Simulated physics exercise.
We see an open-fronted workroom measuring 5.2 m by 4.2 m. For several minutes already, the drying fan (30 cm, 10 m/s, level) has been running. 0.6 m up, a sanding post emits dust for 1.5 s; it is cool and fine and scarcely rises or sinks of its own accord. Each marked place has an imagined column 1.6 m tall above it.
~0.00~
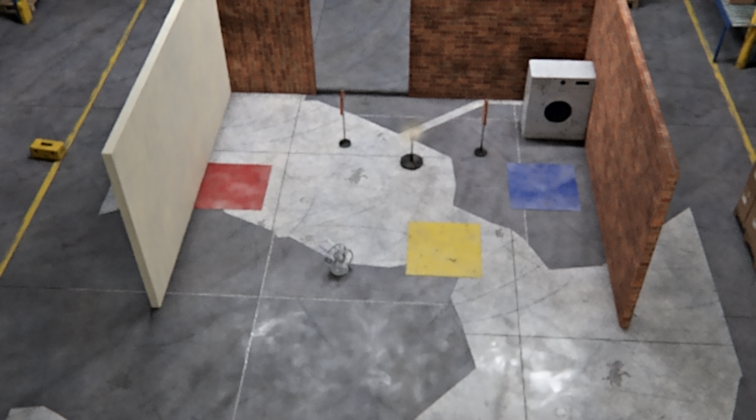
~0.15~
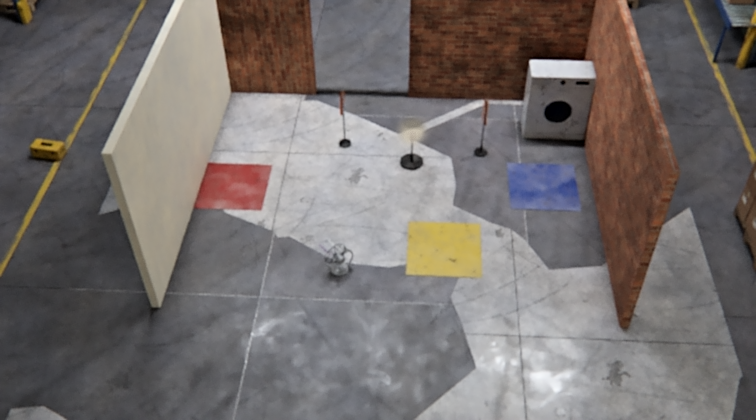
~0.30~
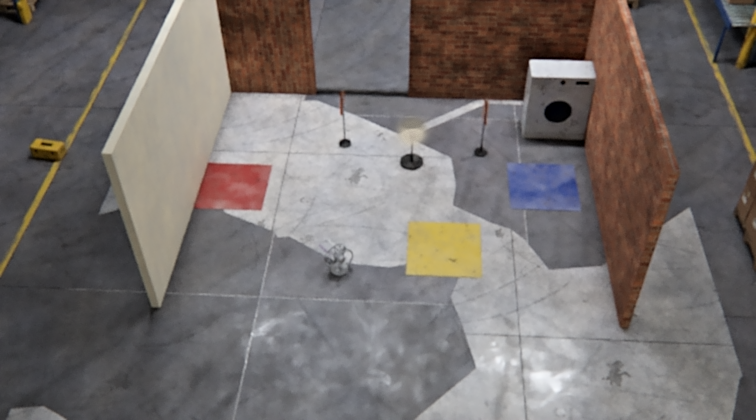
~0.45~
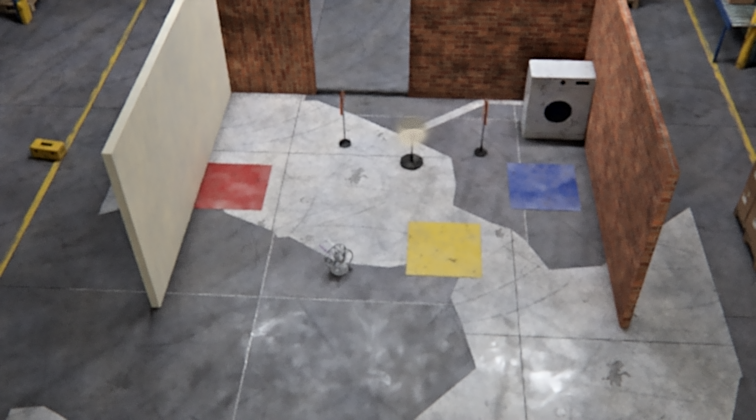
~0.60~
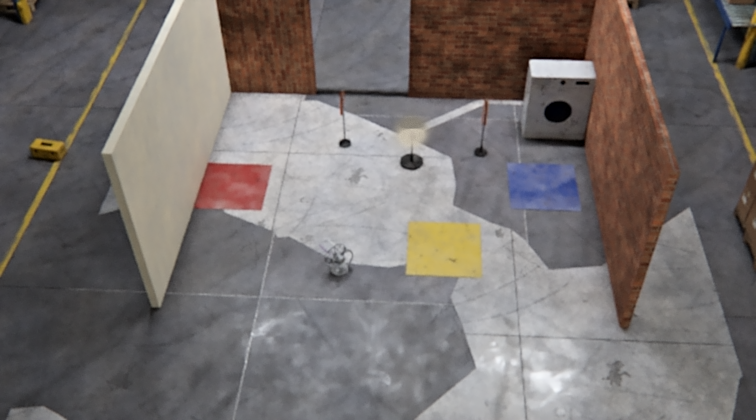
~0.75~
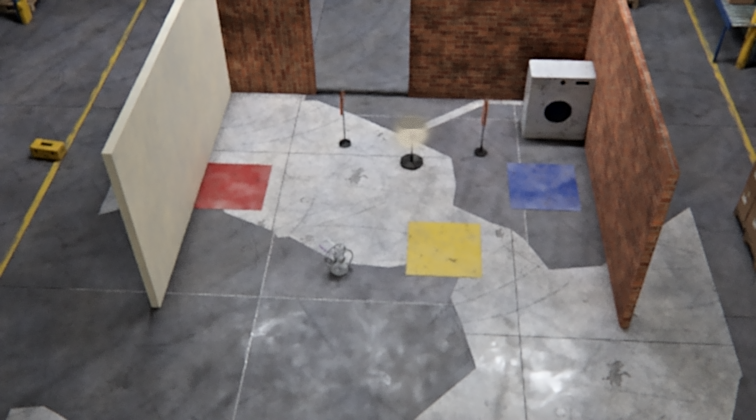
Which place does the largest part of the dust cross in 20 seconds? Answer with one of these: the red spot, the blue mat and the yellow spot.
It is the blue one.
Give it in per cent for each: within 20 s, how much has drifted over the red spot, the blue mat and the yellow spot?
Around 0 % for red, 40 % for blue, 0 % for yellow.
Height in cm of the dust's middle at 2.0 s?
Middle height: Approx. 40 cm.
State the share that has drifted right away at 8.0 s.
About 0 per cent.
By 2.0 s, 0 % is gone from the area; 0 % has passed over the red spot, 0 % over the blue mat and 0 % over the yellow spot, and the middle of the rest is near (409, 131).
By 4.0 s, 0 % is gone from the area; 0 % has passed over the red spot, 0 % over the blue mat and 0 % over the yellow spot, and the middle of the rest is near (406, 128).
By 8.0 s, 0 % is gone from the area; 0 % has passed over the red spot, 0 % over the blue mat and 0 % over the yellow spot, and the middle of the rest is near (409, 112).
By 20.0 s, 27 % is gone from the area; 0 % has passed over the red spot, 40 % over the blue mat and 0 % over the yellow spot, and the middle of the rest is near (577, 165).
